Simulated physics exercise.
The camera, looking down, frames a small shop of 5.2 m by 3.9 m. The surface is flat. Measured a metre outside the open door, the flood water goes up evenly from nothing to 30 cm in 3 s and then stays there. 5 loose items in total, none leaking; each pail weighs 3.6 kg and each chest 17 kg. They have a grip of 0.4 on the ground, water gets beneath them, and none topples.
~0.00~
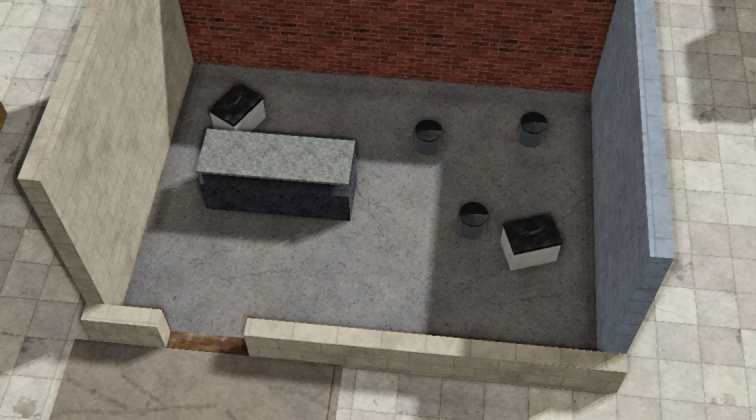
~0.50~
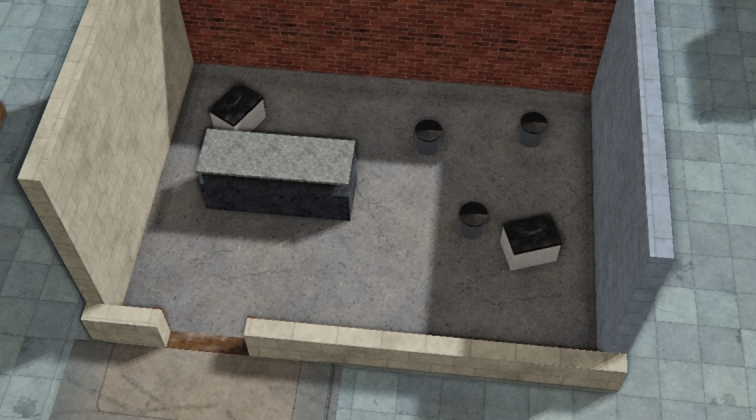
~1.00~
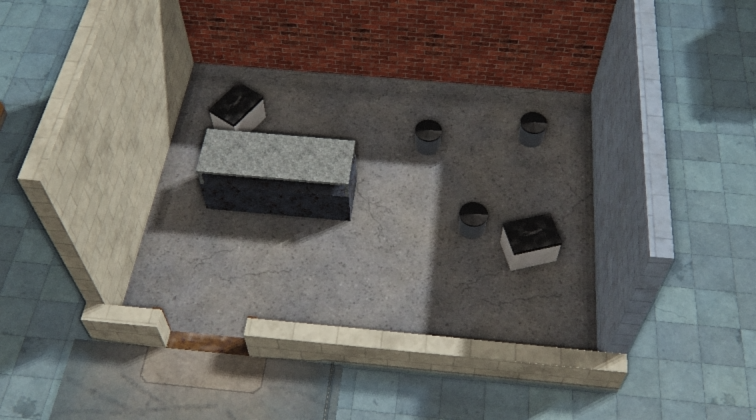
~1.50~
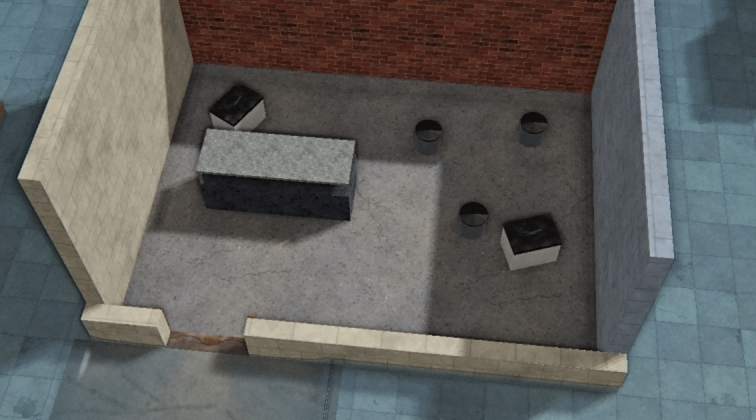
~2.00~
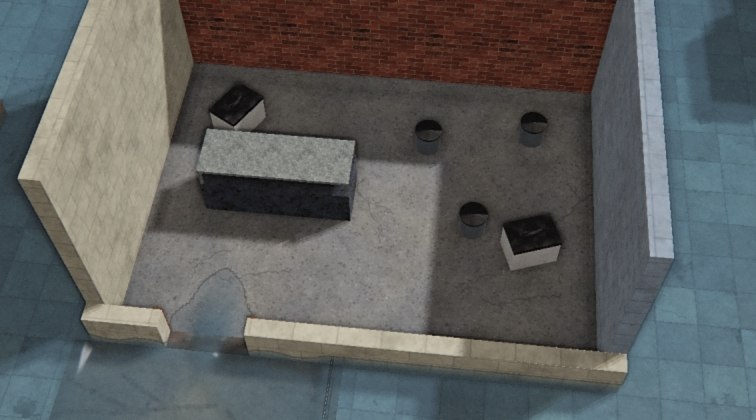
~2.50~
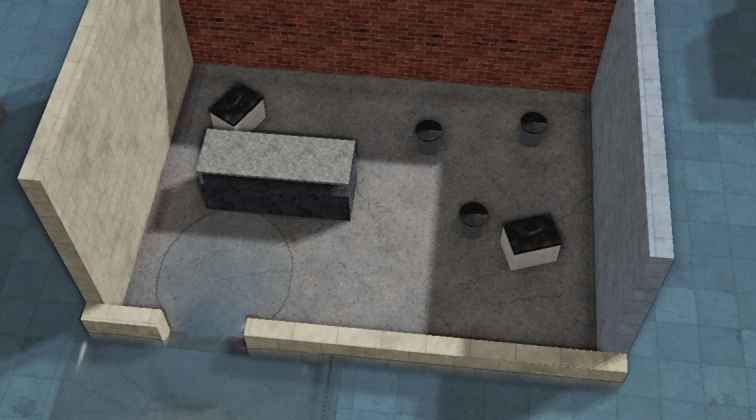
Shallow water spreading over paving around a walled shop, then creeping through the doorway across the floor while the objects inside stay still.
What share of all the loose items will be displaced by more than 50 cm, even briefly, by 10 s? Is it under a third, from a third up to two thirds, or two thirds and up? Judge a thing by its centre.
Displaced share: Medium, one to two thirds.
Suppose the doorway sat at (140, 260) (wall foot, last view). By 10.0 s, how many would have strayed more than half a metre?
You'd get 4 in that case.
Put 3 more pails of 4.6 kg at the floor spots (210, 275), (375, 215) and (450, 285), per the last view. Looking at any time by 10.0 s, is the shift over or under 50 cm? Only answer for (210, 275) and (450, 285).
First one exceeds it, second one exceeds it.
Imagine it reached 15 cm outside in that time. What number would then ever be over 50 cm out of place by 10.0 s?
Then the count would be 0.
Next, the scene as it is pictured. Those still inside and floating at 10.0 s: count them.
Count: 4.
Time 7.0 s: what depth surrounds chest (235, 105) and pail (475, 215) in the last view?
Roughly 5 and 4 cm.
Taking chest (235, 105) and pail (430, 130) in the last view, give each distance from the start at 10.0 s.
The first is 60 cm from its start, the second 100 cm.
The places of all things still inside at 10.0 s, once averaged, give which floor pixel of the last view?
The centre is close to (483, 174).
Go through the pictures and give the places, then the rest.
A pail at (534, 122), on the bottom; a chest at (236, 103) rests on the ground; water covers 0.0 m2; 0 of 5 have shifted, in the first picture.
A pail at (534, 122), on the bottom; a chest at (236, 103), on the bottom; 0.0 m2 under water; 0 of 5 have shifted, in the second picture.
A pail at (534, 122) rests on the ground; a chest at (236, 103), on the bottom; 0.0 m2 under water; 0 of 5 have shifted, in the third picture.
A pail at (534, 122), on the bottom; a chest at (236, 103), on the bottom; 0.0 m2 under water; 0 of 5 have shifted, in the fourth picture.
A pail at (534, 122), on the bottom; a chest at (236, 103) rests on the ground; 0.5 m2 under water; 0 of 5 have shifted, in the fifth picture.
A pail at (534, 122) rests on the ground; a chest at (236, 103), on the bottom; water covers 1.9 m2; 0 of 5 have shifted, in the sixth picture.
After 3.5 s 0 of 5 are over 50 cm from their spots; 0 afloat.
After 4.5 s 0 of 5 are over 50 cm from their spots; 0 afloat.
After 7.0 s 1 of 5 are over 50 cm from their spots; 0 afloat.
After 10.0 s 3 of 5 are over 50 cm from their spots, and 3 have been at some point; 4 afloat.
